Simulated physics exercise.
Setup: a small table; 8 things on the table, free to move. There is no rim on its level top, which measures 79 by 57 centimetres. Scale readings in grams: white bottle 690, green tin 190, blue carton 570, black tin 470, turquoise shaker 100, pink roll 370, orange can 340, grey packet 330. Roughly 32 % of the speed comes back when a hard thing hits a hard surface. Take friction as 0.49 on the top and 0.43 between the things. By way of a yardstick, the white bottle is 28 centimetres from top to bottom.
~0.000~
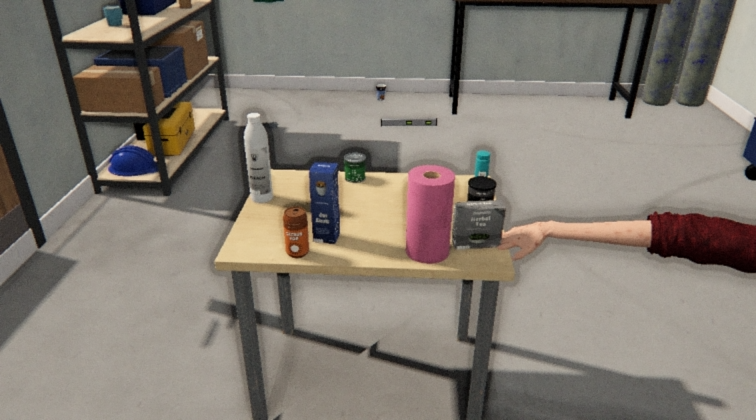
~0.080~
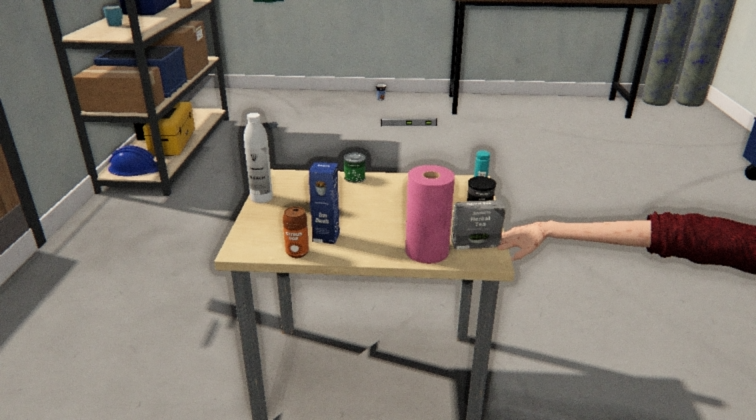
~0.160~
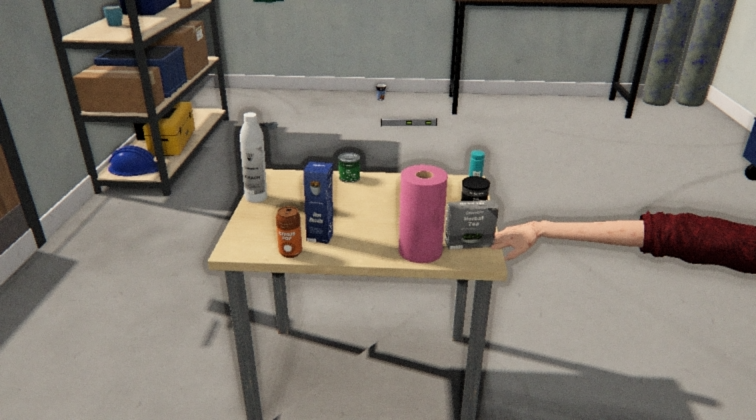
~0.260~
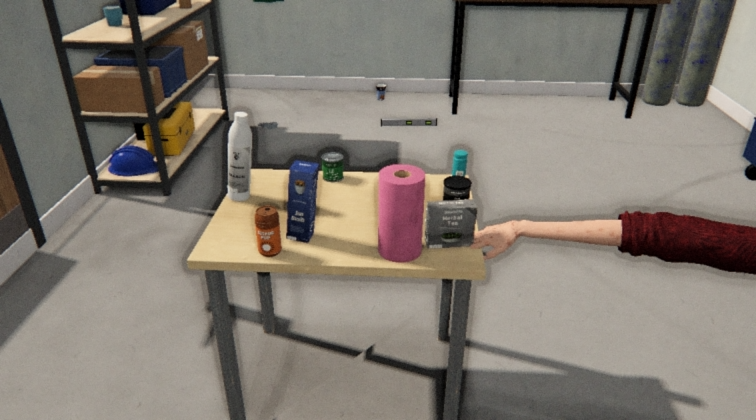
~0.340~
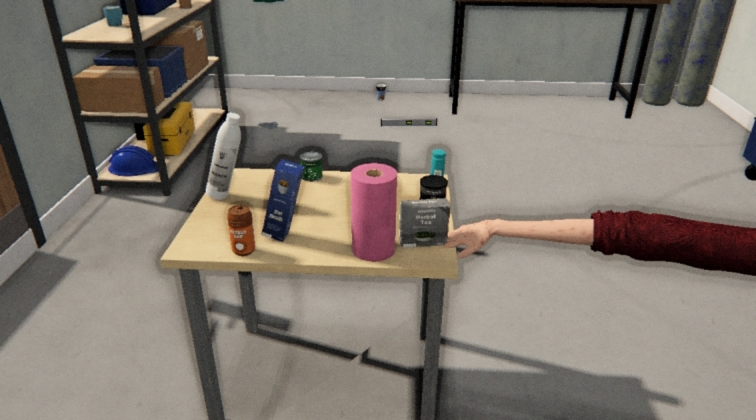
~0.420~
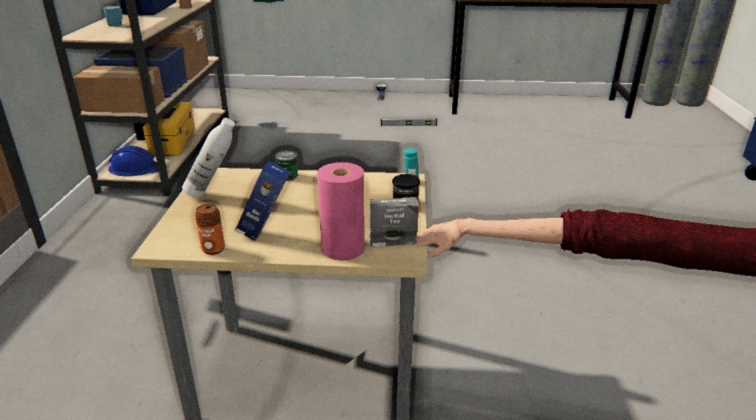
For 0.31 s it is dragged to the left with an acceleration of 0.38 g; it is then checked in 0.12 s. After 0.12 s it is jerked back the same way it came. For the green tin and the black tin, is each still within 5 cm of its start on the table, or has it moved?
The green tin is still within range; the black tin is still within range.
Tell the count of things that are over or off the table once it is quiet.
The number is 4.
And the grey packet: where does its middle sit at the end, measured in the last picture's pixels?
Its middle settles close to pixel (478, 225).
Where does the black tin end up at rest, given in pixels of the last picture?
Roughly (480, 194).
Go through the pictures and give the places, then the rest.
The first frame shows green tin (355, 168); black tin (481, 194).
The second frame shows turquoise shaker (482, 169); pink roll (429, 215).
The third frame shows table along by 2 cm; orange can (289, 233); grey packet (471, 225).
The fourth frame shows table along by 7 cm; white bottle (240, 157) tilted 8°; blue carton (302, 202) tilted 6°.
The fifth frame shows table along by 15 cm; white bottle (225, 156) tilted 18°; turquoise shaker (438, 167).
The sixth frame shows table along by 23 cm; green tin (287, 166); black tin (406, 192).
By 0.52 s, table along by 25 cm; green tin 5 cm from its spot near (267, 165); black tin 5 cm from its spot near (384, 191); turquoise shaker tilted 55°.
By 0.82 s, table along by 17 cm; black tin 7 cm from its spot near (404, 192); green tin 7 cm from its spot near (285, 166); orange can on its side.
By 1.12 s, white bottle on its side; blue carton on its side; orange can on its side.
When it is over (1.7 s), lying over on the table, white bottle, blue carton, turquoise shaker and orange can; the other 4 within 5 cm of the start. End places, in pixels of the last picture, green tin near (355, 168), black tin near (480, 194).
